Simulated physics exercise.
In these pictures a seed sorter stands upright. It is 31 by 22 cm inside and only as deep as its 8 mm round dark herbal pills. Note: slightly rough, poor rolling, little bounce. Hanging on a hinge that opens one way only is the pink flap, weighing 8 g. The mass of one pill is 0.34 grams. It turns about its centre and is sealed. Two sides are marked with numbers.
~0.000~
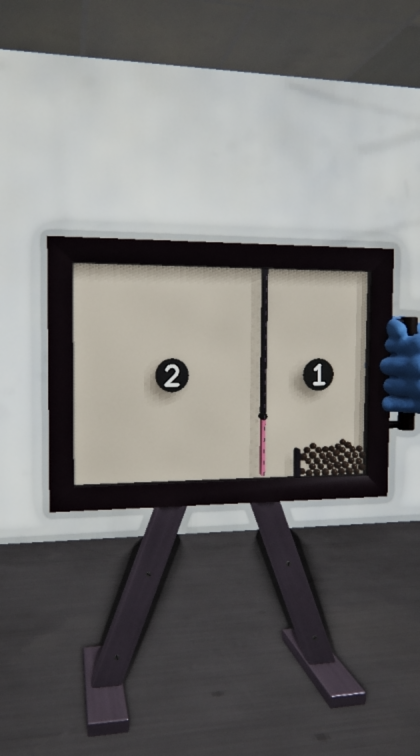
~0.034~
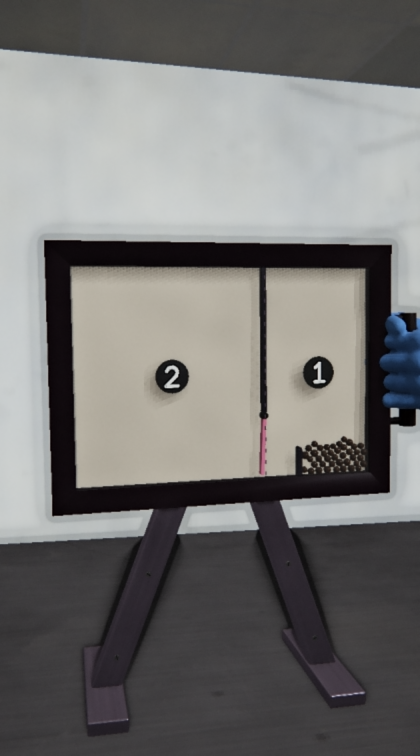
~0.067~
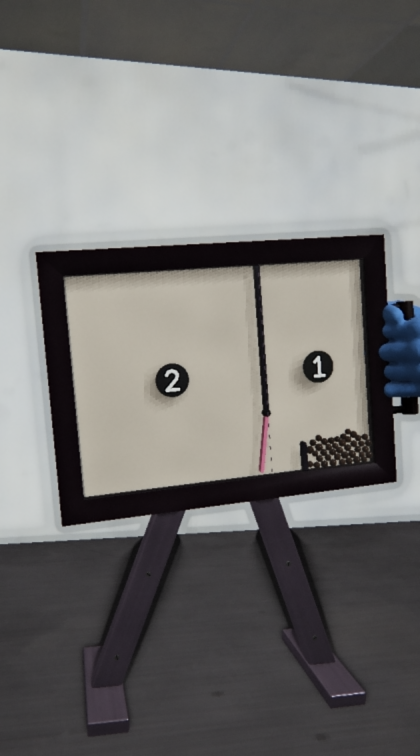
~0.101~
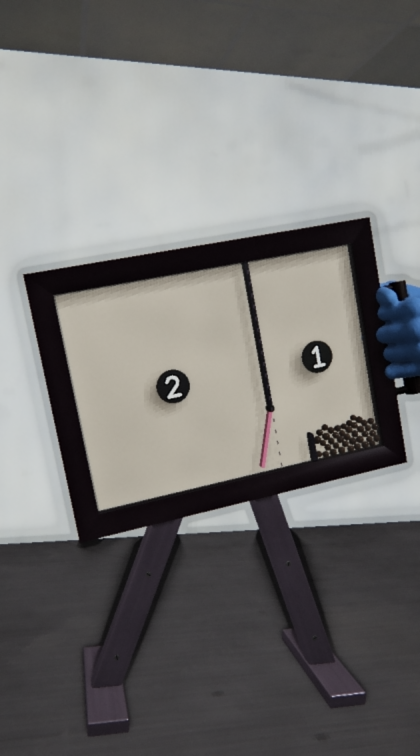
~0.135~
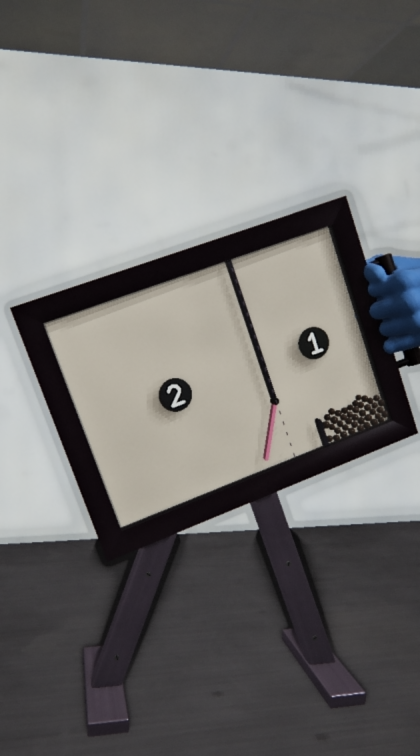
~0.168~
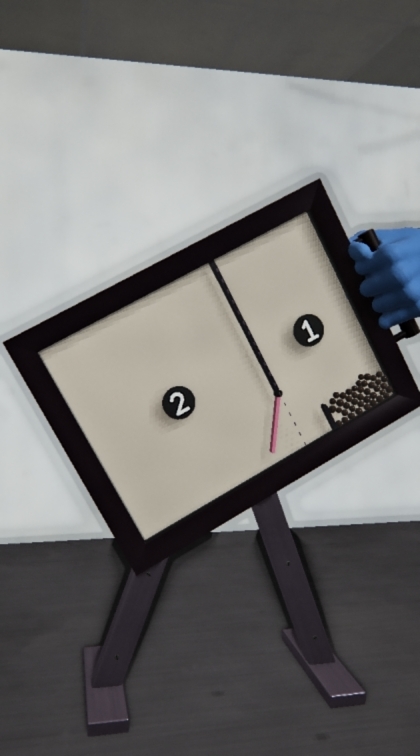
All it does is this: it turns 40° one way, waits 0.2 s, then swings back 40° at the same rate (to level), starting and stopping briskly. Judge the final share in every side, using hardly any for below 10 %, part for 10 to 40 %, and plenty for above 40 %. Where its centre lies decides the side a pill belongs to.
My call: No. 1 plenty; 2 hardly any.
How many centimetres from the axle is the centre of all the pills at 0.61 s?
The middle sits around 14 cm right of it and 5 cm below it.
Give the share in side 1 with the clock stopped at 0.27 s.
The share there is close to 100 per cent.
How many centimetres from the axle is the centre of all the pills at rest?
Right: About 11 cm; below: About 9 cm.
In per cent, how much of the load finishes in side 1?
Roughly 100 per cent.
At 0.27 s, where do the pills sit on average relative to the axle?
15 cm right, 1 cm above.
After 0.27 s, it stands 40° anticlockwise; the pills' middle is 15 cm right of and 1 cm above the centre; no. 1, 100 %; pink flap open 24°.
After 0.61 s, it stands 19° anticlockwise; the pills' middle is 14 cm right of and 5 cm below the centre; no. 1, 100 %; pink flap open 19°.
After 0.74 s, it stands level; the pills' middle is 11 cm right of and 9 cm below the centre; no. 1, 100 %; pink flap open 20°.
Settled by 1.4 s, it stands level; no. 1, 100 %, no. 2, 0 %; pink flap shut.
